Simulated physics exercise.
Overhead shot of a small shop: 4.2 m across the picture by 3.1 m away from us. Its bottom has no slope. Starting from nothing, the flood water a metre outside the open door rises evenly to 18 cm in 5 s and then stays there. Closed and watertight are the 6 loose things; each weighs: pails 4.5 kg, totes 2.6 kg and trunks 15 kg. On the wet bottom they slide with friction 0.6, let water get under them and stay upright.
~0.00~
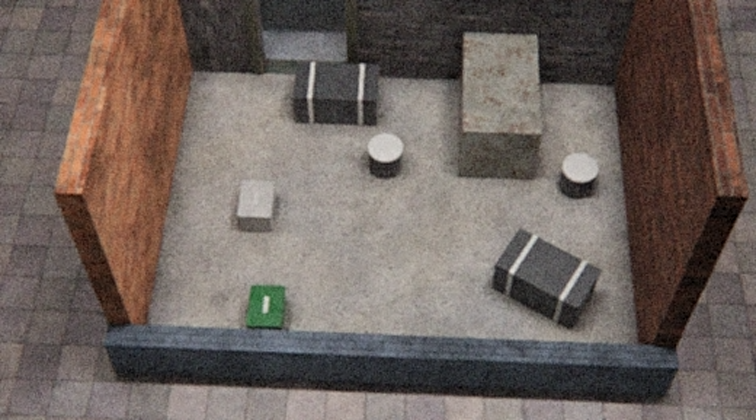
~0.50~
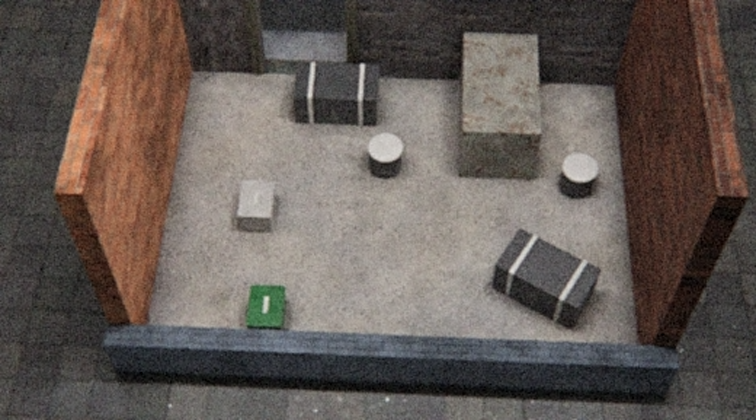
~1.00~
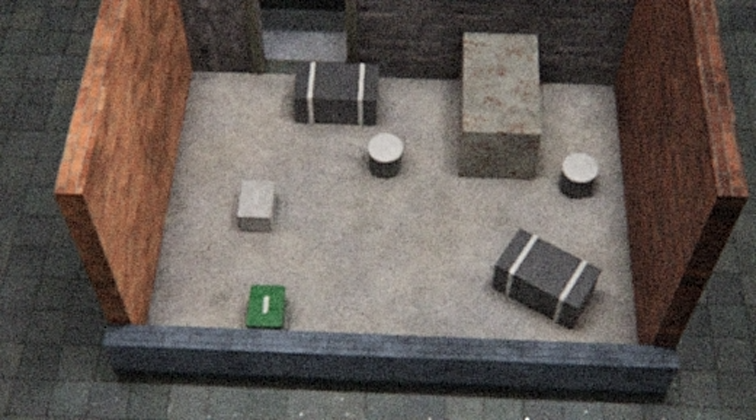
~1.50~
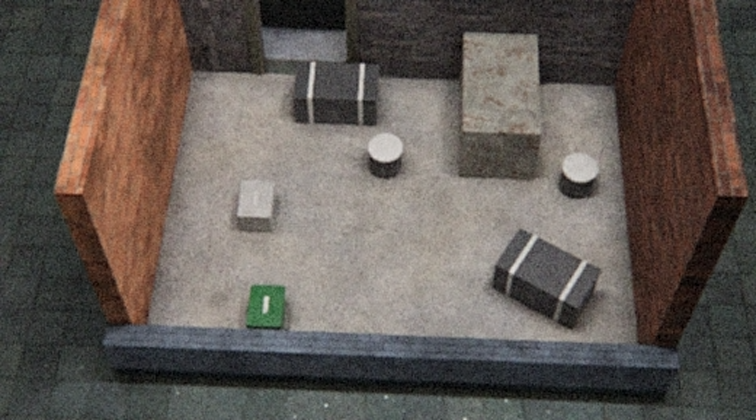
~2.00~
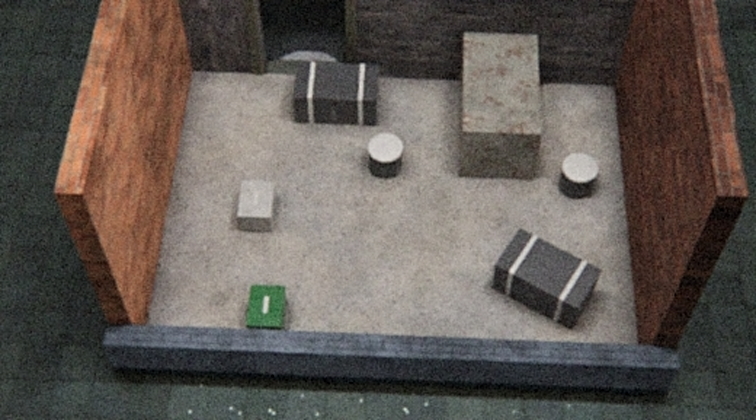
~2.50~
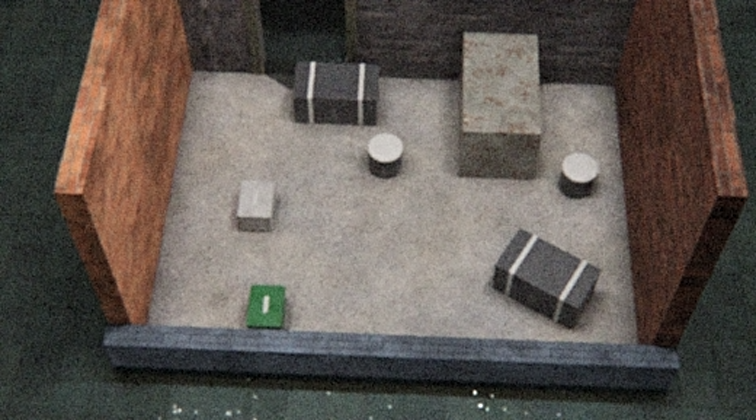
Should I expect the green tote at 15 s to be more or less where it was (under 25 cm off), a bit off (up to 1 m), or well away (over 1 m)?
Well away.
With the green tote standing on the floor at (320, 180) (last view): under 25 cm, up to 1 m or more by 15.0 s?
What happens is it gets pushed a long way.
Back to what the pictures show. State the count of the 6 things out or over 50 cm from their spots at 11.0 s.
The number comes to 4.
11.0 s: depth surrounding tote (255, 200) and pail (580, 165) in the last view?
Depth approx. 6 cm / 4 cm.
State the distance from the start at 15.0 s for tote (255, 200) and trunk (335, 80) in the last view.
One is off by 250 cm, the other by 150 cm, in the order asked.
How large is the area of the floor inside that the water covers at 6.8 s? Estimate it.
8.0 m2.
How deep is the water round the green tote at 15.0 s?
Roughly 10 cm.
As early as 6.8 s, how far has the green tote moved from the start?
About 10 cm.
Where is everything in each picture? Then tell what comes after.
The first frame shows the green tote at (266, 305), on the bottom; water covers 0.0 m2; 0 of 6 have shifted.
The second frame shows the green tote at (266, 305) rests on the ground; water covers 0.0 m2; 0 of 6 have shifted.
The third frame shows the green tote at (266, 305), on the bottom; 0.0 m2 under water; 0 of 6 have shifted.
The fourth frame shows the green tote at (266, 305) rests on the ground; 0.0 m2 under water; 0 of 6 have shifted.
The fifth frame shows the green tote at (266, 305), on the bottom; water covers 0.0 m2; 0 of 6 have shifted.
The sixth frame shows the green tote at (266, 305) rests on the ground; water covers 0.1 m2; 0 of 6 have shifted.
After 3.5 s the green tote is near (266, 305), 0.0 m from its start, aground; 0 afloat.
After 6.8 s the green tote is near (270, 313), 0.1 m from its start, afloat; 2 afloat.
After 11.0 s the green tote is near (593, 306), 2.8 m from its start, afloat; 3 afloat.
After 15.0 s the green tote is near (608, 171), 3.4 m from its start, afloat; 6 afloat.
